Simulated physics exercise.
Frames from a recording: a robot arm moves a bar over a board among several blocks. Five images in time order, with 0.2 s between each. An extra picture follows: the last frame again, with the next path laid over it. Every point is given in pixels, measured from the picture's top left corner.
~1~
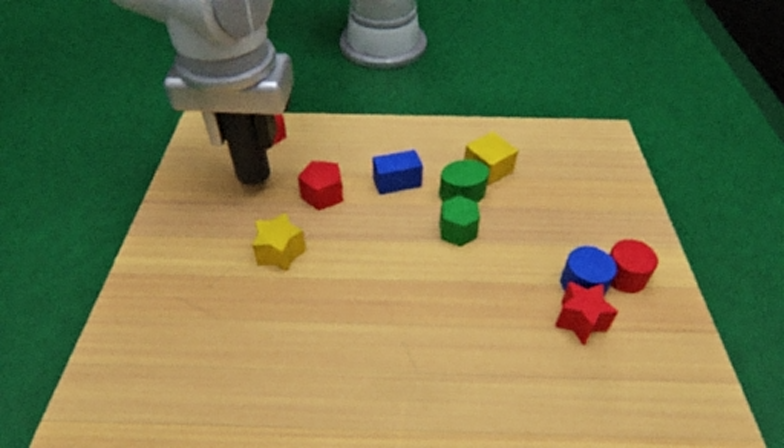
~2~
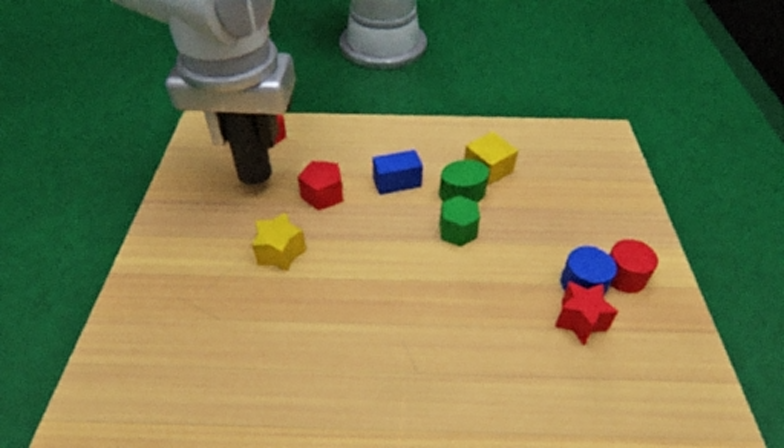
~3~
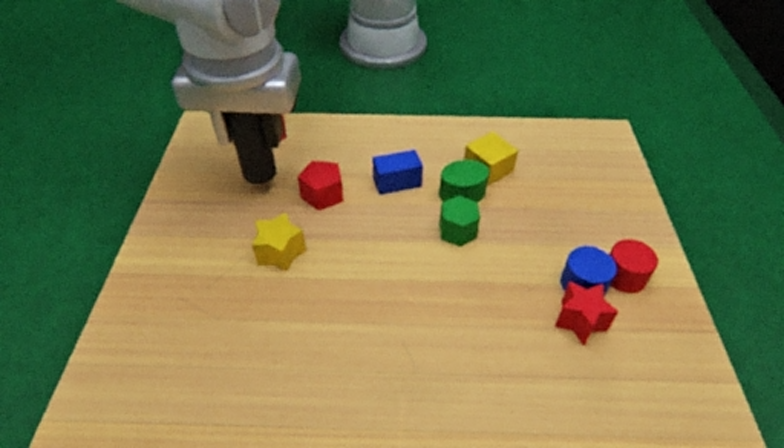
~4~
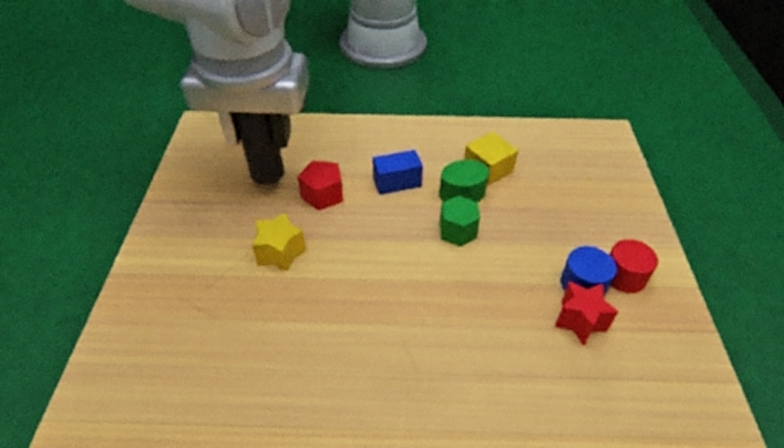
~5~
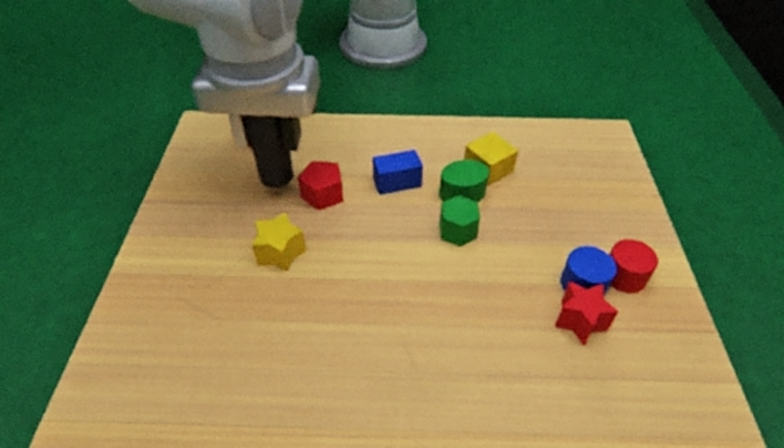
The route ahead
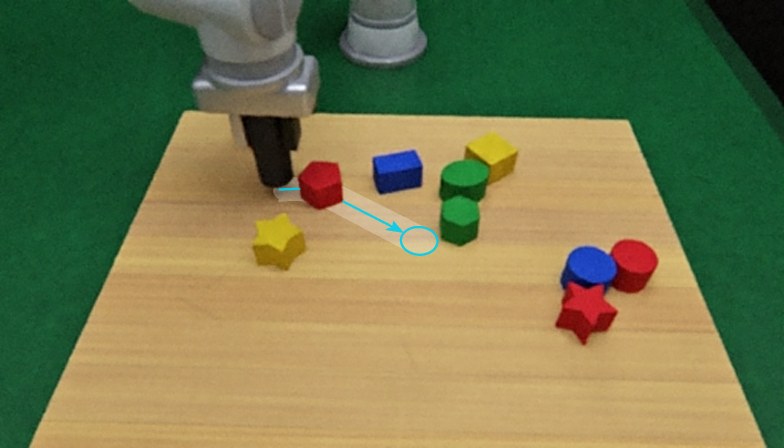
Robot arm holding a dark bar upright over a wooden board, shifting slightly right near a red block while coloured blocks stay still.
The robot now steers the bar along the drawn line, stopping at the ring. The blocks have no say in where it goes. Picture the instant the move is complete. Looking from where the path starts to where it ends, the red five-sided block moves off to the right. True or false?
Verdict: False.
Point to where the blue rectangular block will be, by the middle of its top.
It is going to be at (417, 159).
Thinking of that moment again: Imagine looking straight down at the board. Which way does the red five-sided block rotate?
My answer: Anticlockwise.
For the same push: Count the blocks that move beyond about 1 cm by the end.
Two blocks move more than 1 cm.
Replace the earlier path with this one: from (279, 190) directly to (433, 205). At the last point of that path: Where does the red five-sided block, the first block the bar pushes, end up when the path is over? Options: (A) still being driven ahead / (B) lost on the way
The correct letter is A.
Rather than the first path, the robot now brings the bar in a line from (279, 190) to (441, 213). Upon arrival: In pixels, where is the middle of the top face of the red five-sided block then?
(469, 174)
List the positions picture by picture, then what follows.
In the first picture, bar tip (254, 174); block tops, red five-sided block (321, 173); blue rectangular block (398, 161); green hexagon (461, 210).
In the second picture, bar (255, 173); blocks unchanged.
In the third picture, bar (260, 173); blocks unchanged.
In the fourth picture, bar (267, 173); blocks unchanged.
In the fifth picture, bar (277, 176); red five-sided block (321, 173); blue rectangular block (398, 161); green hexagon (461, 210).
Path on the board, from (279, 190) via (330, 195) and (373, 217), ending at (419, 241).
What follows on the original path. One third of the way, bar (329, 182); red five-sided block (364, 179).
Two thirds of the way, bar (373, 204); red five-sided block (412, 190), turned 55° anticlockwise; blue rectangular block (416, 159), turned 45° anticlockwise.
At the end, bar (420, 227); red five-sided block (430, 191), turned 80° anticlockwise; blue rectangular block (417, 159), turned 50° anticlockwise; green hexagon in place.
